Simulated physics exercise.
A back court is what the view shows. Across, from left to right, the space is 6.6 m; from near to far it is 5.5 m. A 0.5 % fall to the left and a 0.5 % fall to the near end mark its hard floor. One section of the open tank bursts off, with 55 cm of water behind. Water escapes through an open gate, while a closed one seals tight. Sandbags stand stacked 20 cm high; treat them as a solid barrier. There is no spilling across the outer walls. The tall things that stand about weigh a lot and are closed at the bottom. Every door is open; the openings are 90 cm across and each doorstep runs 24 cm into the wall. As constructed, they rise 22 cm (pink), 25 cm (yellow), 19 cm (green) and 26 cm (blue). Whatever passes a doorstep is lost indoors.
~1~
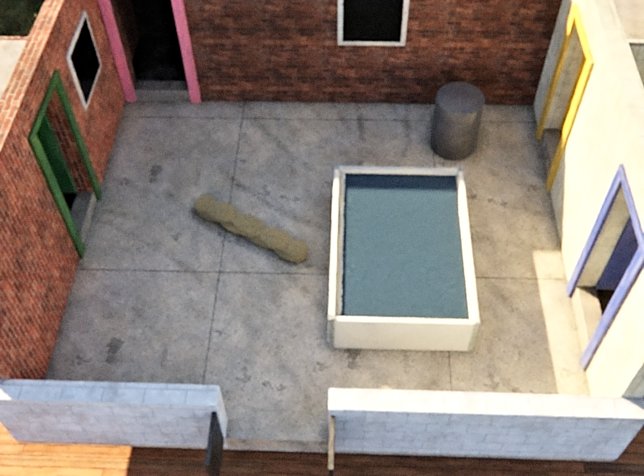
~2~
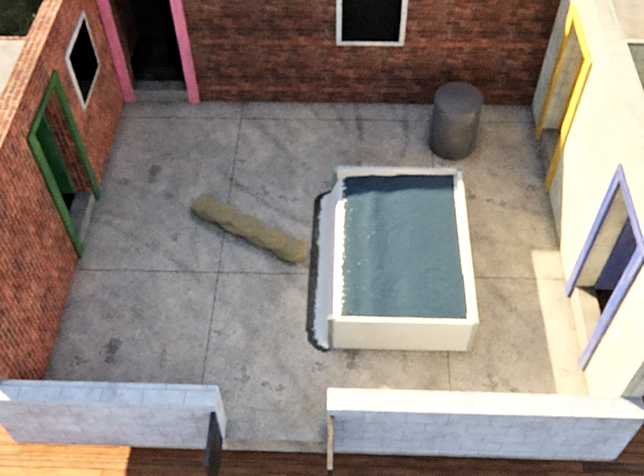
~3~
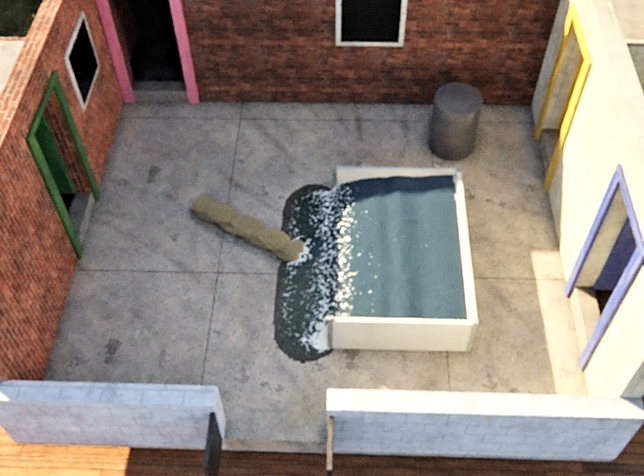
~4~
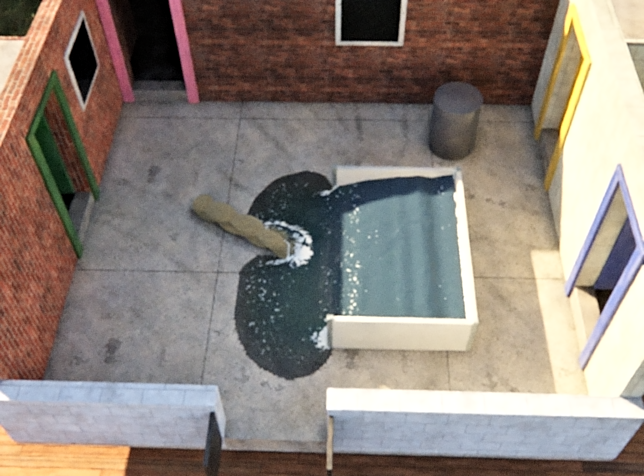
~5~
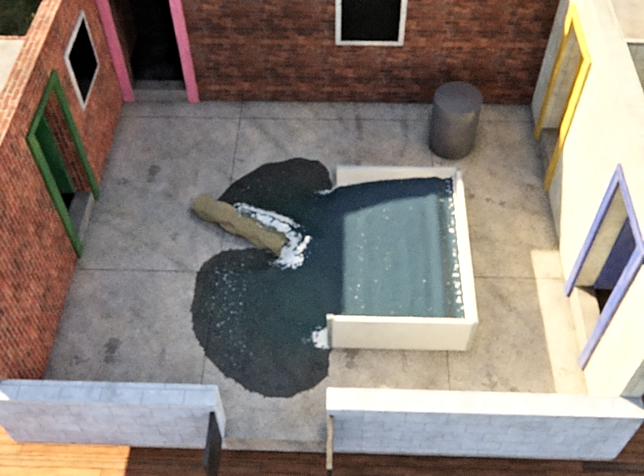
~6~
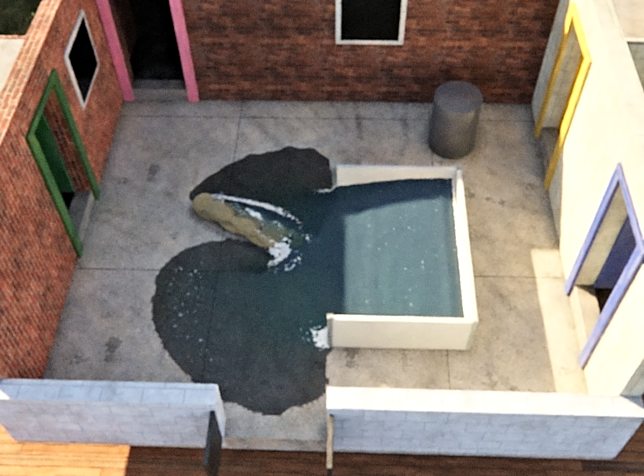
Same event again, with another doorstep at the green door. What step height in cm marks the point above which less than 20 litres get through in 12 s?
The point is around 12 cm.
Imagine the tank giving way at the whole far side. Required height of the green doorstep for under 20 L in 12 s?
Then it needs around 6.5 cm.
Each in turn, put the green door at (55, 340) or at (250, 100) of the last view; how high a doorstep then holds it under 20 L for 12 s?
Around 20 and 10.0 cm respectively.
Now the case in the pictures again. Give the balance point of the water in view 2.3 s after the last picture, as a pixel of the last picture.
Approximately (212, 246).
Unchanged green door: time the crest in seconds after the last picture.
Roughly 1.8 s.
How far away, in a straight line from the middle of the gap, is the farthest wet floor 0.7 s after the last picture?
4.0 m.
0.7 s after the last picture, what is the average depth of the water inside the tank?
Averaged depth comes out at about 24 cm.
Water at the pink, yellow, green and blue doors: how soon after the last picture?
Pink = 1.0 s, yellow = 6.5 s, green = 0.8 s, blue = 8.5 s.
Then, 0.7 s after the last picture water covers 45 % of the floor, deepest (32 cm) near (303, 247); it has not reached the green door.
Then, 2.3 s after the last picture water covers 55 % of the floor, deepest (27 cm) near (128, 401); 14 cm at the green door, 0 litres in over its 19 cm doorstep.
Then, 11.3 s after the last picture water covers 95 % of the floor, deepest (12 cm) near (493, 424); 6 cm at the green door, 0 litres in over its 19 cm doorstep.
At the green door as built, the water peaked near 16 cm, 1.9 s after the last picture.
Run again over the same 12 s with other heights there, 36 litres in over 10.5 cm, 7 litres over 14 cm. The limit of 20 litres is kept from about 12 cm up.
